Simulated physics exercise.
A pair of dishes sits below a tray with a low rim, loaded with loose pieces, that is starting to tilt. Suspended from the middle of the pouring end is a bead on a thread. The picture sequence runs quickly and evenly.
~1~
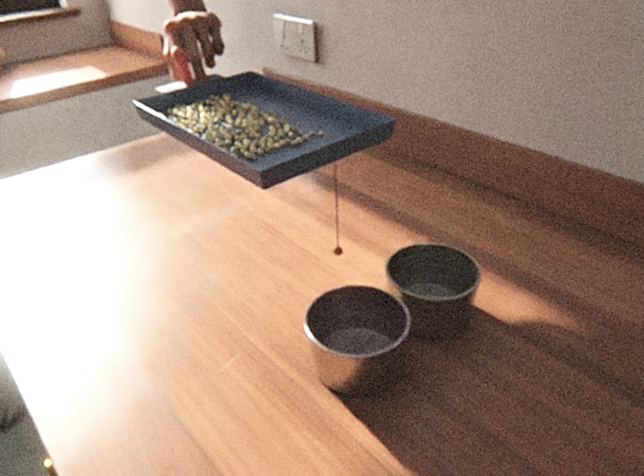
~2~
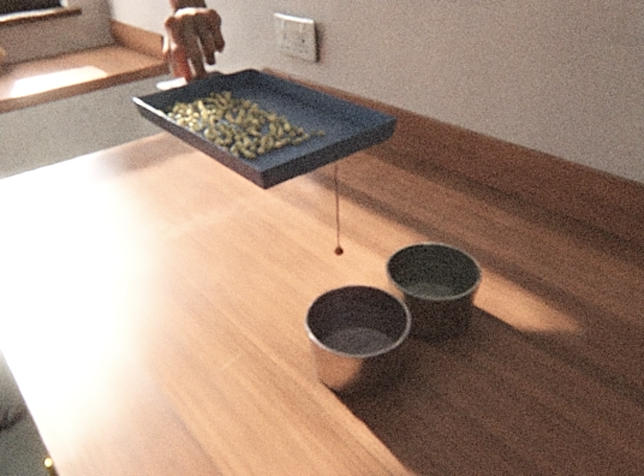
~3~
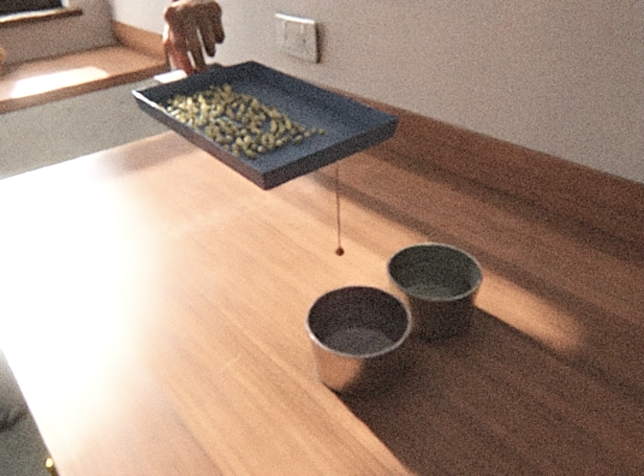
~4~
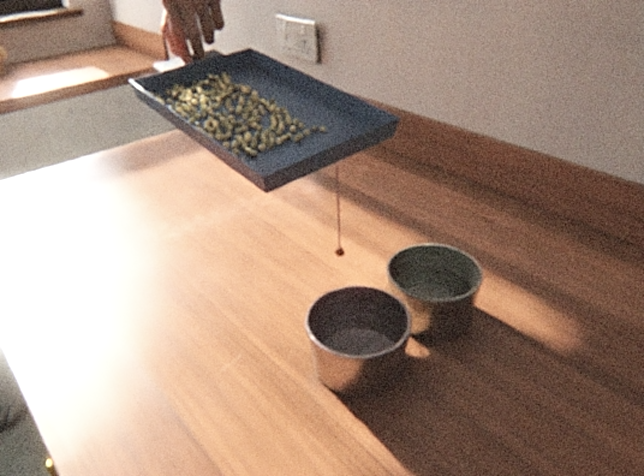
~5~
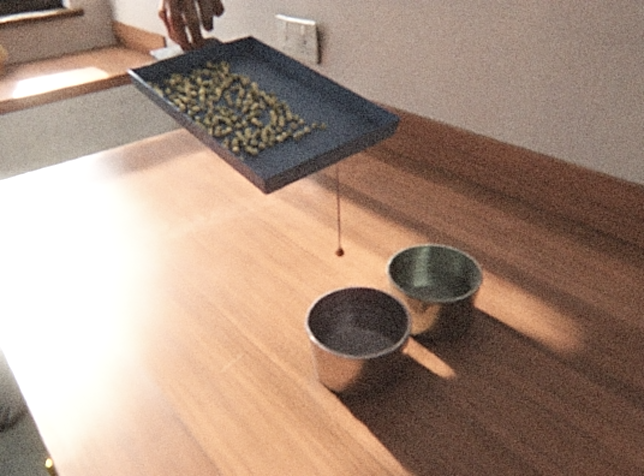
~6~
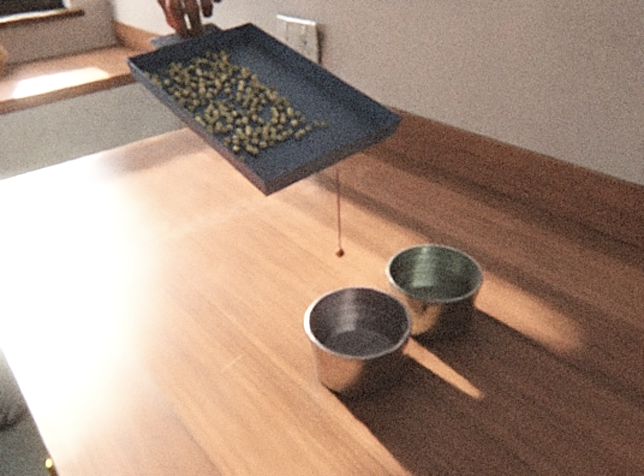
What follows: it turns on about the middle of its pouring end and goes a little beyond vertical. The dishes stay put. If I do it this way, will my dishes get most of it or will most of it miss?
Most of it misses the dishes.
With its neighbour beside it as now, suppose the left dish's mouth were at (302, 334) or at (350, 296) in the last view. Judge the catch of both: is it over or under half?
Beyond half, then short of half.
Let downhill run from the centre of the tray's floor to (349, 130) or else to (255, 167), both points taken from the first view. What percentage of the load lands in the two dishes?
In order: About 10, then 0 percent.
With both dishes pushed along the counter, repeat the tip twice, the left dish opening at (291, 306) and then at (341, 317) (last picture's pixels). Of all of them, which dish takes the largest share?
Placement one: The left-positioned dish. Placement two: The left-positioned dish.
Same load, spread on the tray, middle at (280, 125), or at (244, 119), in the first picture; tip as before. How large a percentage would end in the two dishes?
You'd get near 30 percent first and near 30 percent after that.
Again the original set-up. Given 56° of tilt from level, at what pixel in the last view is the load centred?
I'd mark the middle close to (283, 169).
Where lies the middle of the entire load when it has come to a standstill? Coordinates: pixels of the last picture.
Somewhere around (303, 365) in the final view.
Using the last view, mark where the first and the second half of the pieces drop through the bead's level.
Points: About (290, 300), then about (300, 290).
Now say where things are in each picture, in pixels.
The first frame shows corners of the pouring end at (262, 168) and (392, 118), level; middle of the load at (231, 123), soya beans; left dish at (394, 363); right dish at (468, 308); bead on its thread at (338, 251).
The second frame shows corners of the pouring end at (262, 168) and (392, 118), level; middle of the load at (232, 121).
The third frame shows corners of the pouring end at (264, 170) and (394, 118), tipped barely, lowest at the left corner; middle of the load at (232, 117).
The fourth frame shows corners of the pouring end at (264, 173) and (395, 117), tipped a little, lowest at the left corner; middle of the load at (231, 110).
The fifth frame shows corners of the pouring end at (265, 176) and (396, 117), tipped a little, lowest at the left corner; middle of the load at (231, 103).
The sixth frame shows corners of the pouring end at (266, 178) and (397, 117), tipped a little, lowest at the left corner; middle of the load at (231, 97); left dish at (395, 365); right dish at (470, 310).
Soon after the last picture, tray tipped steeply; nearly all on the tray; a stray few in the air.
A little later, tray tipped right over; most on the tray; a stray few in the left dish; a stray few outside both; a small part in the air.
Later still, tray tipped past a quarter turn; about a quarter in the left dish; most outside both.
At rest, tray tipped past a quarter turn; about a quarter in the left dish; none in the right dish; most outside both.
